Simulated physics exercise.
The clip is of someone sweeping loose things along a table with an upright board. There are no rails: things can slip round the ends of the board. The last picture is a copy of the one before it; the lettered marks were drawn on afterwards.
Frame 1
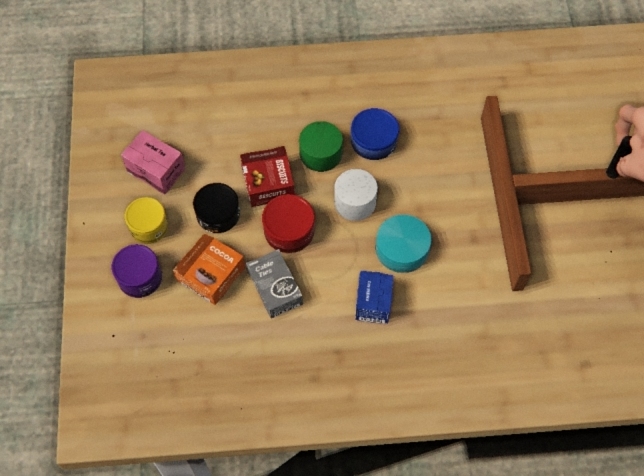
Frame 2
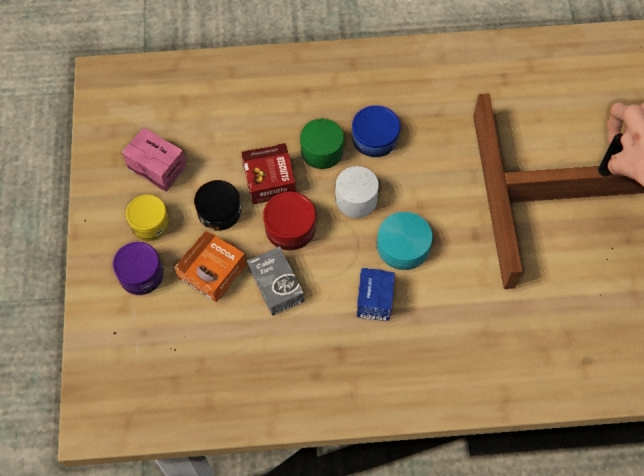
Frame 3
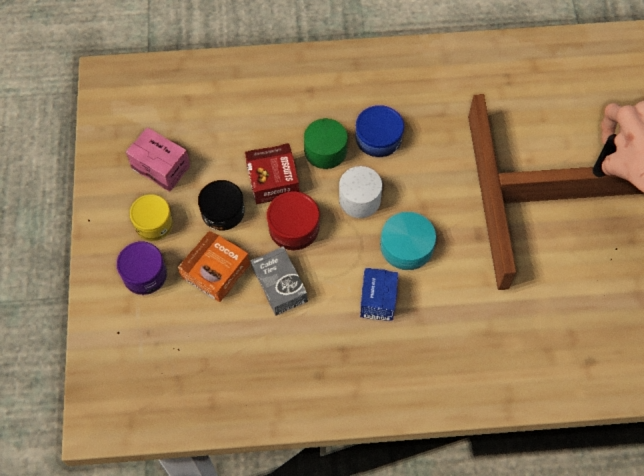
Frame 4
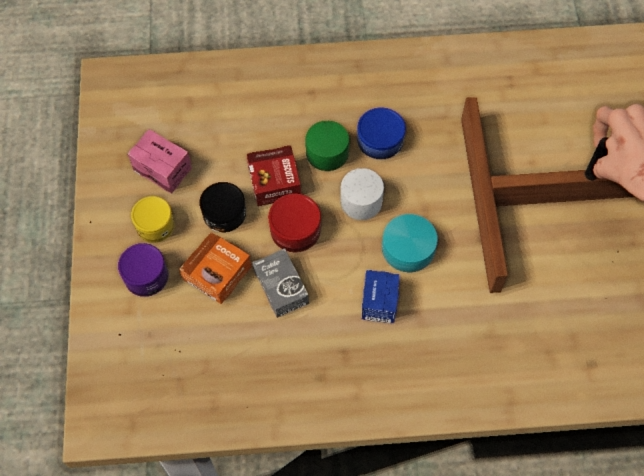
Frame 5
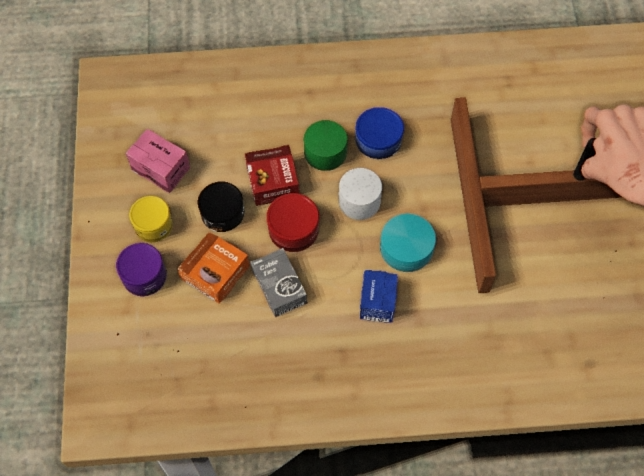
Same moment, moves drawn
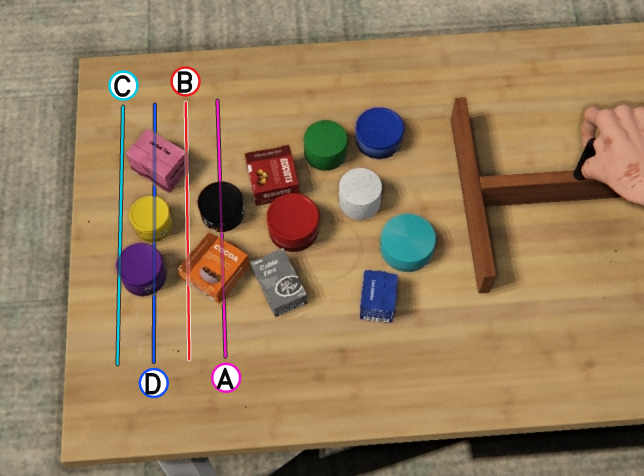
In this clip, a hand at the right slides a T-shaped wooden board slowly leftward across a table toward a loose cluster of colourful round tubs and small boxes, which stay in place while a gap remains between them.
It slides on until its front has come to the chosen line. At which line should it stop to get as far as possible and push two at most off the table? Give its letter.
It should halt at D.
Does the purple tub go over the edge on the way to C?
Yes.
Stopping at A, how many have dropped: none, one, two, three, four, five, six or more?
In all, none.
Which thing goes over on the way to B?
The purple tub.
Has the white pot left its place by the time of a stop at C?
By then, yes.
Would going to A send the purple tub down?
By then, no.
On the marked copy, A at (221, 220); B at (187, 222); C at (120, 227); D at (154, 225).
Taking D. A third of the way, board (359, 190); blue packet (346, 306); blue tub (321, 132).
Two thirds of the way, board (243, 198); purple tub (115, 271); yellow jar (142, 225).
When it is over, board (153, 204); purple tub over the edge; yellow jar over the edge; two fallen.
As for the rest, A is within the limit but short; B is within the limit but short; C drops five.
